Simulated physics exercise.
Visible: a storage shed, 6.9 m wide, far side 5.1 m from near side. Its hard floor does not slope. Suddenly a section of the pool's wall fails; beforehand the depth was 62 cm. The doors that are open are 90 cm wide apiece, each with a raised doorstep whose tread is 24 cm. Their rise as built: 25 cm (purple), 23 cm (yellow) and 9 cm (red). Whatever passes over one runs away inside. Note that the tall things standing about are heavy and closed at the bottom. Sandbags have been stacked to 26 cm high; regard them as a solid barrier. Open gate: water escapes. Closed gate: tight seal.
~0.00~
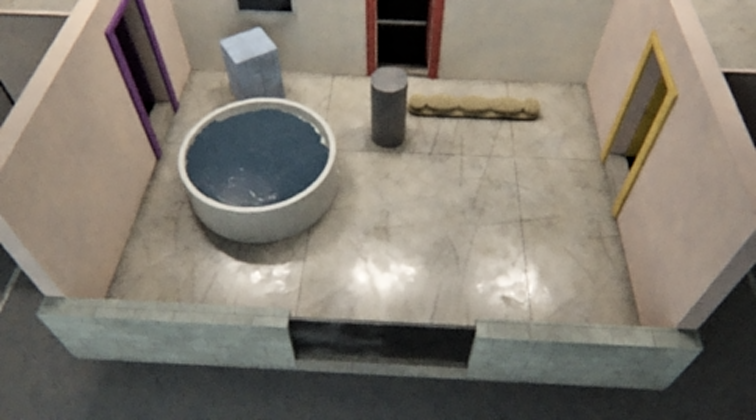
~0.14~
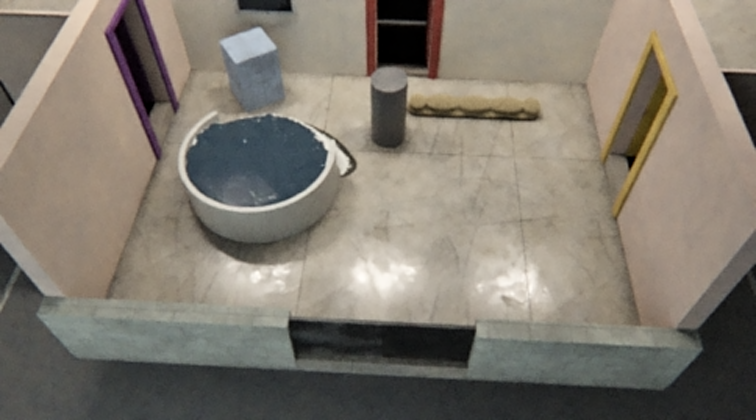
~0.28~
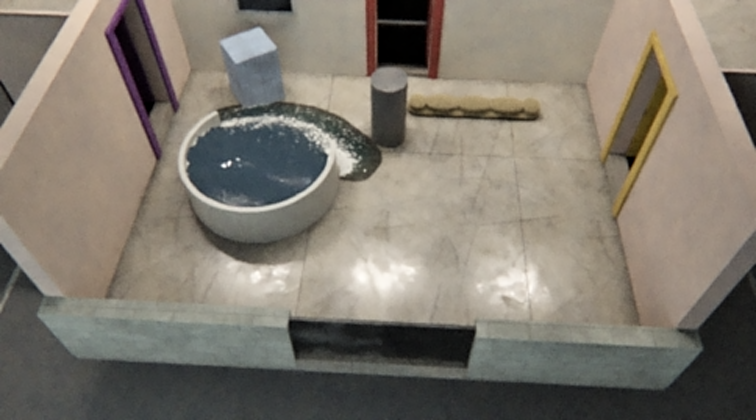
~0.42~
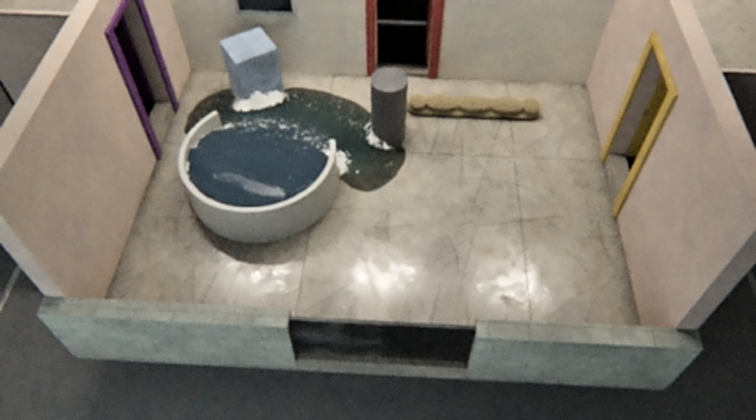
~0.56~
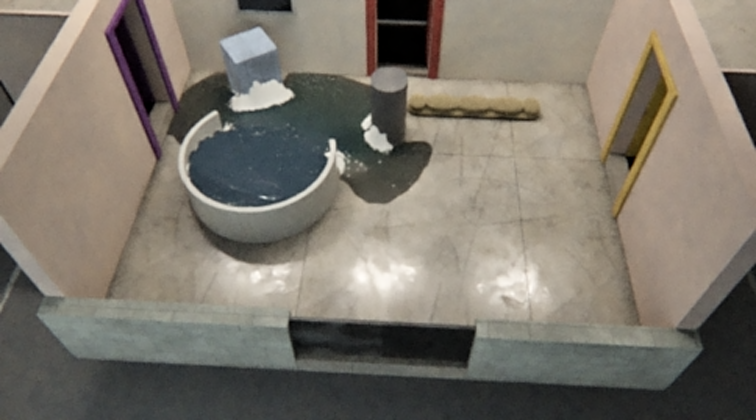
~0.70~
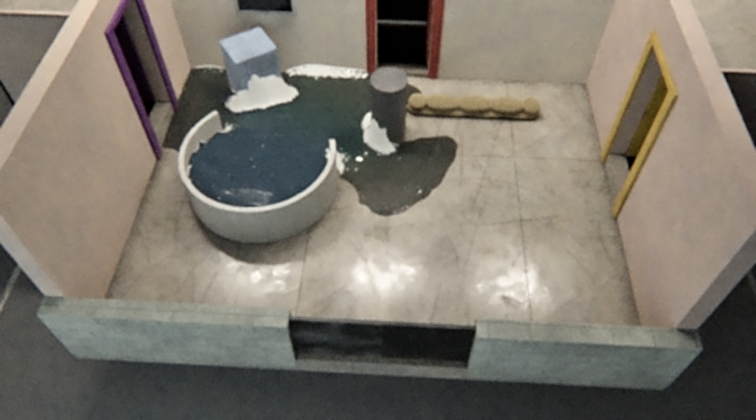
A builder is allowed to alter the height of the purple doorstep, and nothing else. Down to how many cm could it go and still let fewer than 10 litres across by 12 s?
I would say down to about 14 cm.
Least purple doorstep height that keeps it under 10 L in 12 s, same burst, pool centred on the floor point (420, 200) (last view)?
7.0 cm or thereabouts.
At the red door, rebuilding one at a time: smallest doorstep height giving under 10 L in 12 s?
Red would need about 26 cm on its own.
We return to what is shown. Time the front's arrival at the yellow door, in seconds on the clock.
Yellow door: 2.2 seconds.
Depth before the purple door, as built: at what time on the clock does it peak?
That happens close to 3.0 s on the clock.
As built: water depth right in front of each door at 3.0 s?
Depths, in cm - purple: 16, yellow: 3, red: 17.
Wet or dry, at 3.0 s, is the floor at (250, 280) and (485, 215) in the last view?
Bone dry, then submerged.
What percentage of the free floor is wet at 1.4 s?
Wet share: Near 25 %.
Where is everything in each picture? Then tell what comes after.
The first picture shows the pool at (259, 155) is whole and still, 62 cm deep; the purple door at (149, 84) is dry.
In the second picture, the gap is on the far side, the front 0.3 m out at a hidden place; the back of the pool holds 62 cm.
In the third picture, water pours out on the far side and has run 0.8 m, to a hidden place; about 9 cm deep outside, 62 cm at the back.
In the fourth picture, the front is at (221, 95), 1.2 m from the gap on the far side; 3.3 m2 of floor is wet, 62 cm left at the back.
In the fifth picture, the gap is on the far side, the front 1.6 m out at (213, 78); the back of the pool holds 56 cm.
In the sixth picture, the gap is on the far side, the front 2.0 m out at a hidden place; the back of the pool holds 51 cm; water is at the purple door at (149, 84).
After 1.4 s water covers 25 % of the floor, deepest (48 cm) near (365, 77); 8 cm at the purple door, 0 litres in over its 25 cm doorstep.
After 3.0 s water covers 40 % of the floor, deepest (40 cm) near (574, 85); 16 cm at the purple door, 0 litres in over its 25 cm doorstep.
After 12.0 s water covers 95 % of the floor, deepest (12 cm) near (596, 137); 4 cm at the purple door, 0 litres in over its 25 cm doorstep.
At the purple door as built, the water arrived by 0.7 s and peaked near 16 cm at 3.0 s.
Run again over the same 12 s with other heights there, 18 litres in over 12 cm, 3 litres over 16.5 cm. The limit of 10 litres is kept from about 14 cm up.
